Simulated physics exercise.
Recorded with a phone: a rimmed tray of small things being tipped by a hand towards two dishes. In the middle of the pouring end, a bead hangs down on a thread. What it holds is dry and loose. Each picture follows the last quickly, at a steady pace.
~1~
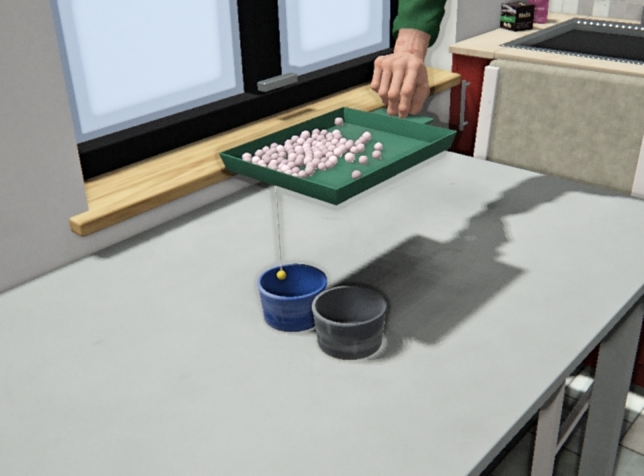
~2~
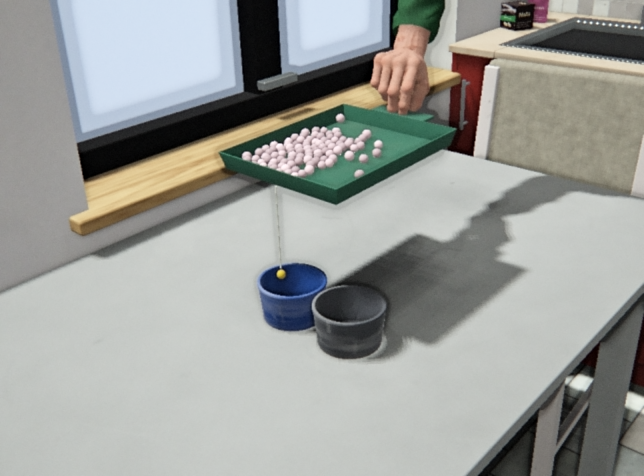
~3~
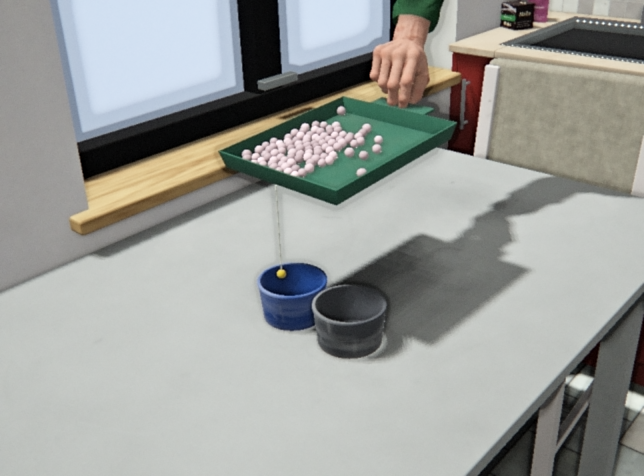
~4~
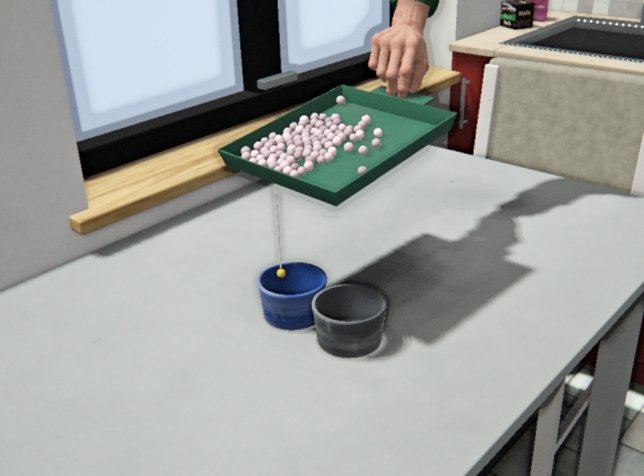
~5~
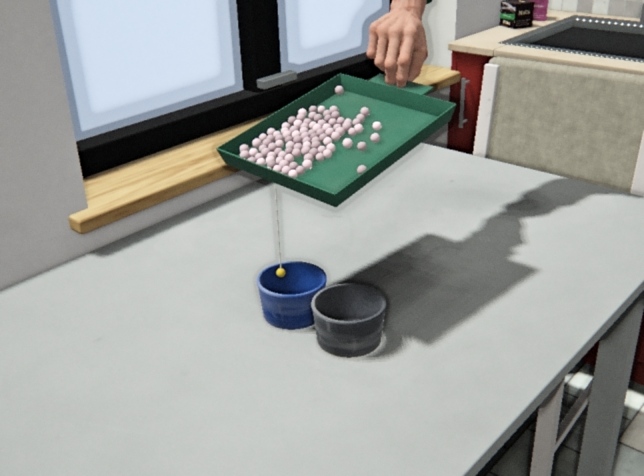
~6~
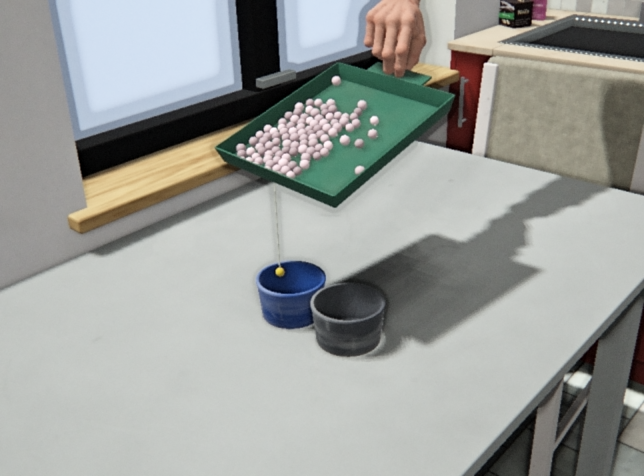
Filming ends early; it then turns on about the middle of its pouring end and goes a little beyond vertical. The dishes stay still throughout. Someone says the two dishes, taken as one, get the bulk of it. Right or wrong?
Wrong, they get less than half.
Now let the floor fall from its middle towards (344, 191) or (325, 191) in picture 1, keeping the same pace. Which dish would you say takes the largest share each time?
Result of try 1 is the right side, of try 2 the right side.
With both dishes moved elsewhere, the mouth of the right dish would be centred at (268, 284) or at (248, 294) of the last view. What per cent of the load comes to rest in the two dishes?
Trial 1 about 0 %, trial 2 about 10 %.
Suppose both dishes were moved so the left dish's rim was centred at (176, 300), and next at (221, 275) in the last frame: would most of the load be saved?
For the earlier try a smaller portion is kept, for the later one a smaller portion.
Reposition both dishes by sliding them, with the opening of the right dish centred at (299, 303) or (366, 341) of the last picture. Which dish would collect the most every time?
Right side first, Left side second.
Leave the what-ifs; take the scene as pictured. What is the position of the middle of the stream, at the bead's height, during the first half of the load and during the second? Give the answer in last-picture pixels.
At (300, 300) for the first part, then at (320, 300) for the others.
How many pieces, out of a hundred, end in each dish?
Final share: Left dish at 0 per cent, right dish at 10 per cent.
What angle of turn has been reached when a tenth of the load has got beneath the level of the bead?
The angle is roughly 80° at that point.
Shortly afterwards, tray tipped steeply; all but a few on the tray; only a few in the air.
Next, tray tipped right over; near a quarter on the tray; only a few in the right dish; near half outside both; near a quarter in the air.
Some moments later, tray tipped past a quarter turn; a little in the right dish; the bulk outside both.
In the end, tray tipped past a quarter turn; a little in the right dish; none at all in the left dish; the bulk outside both.
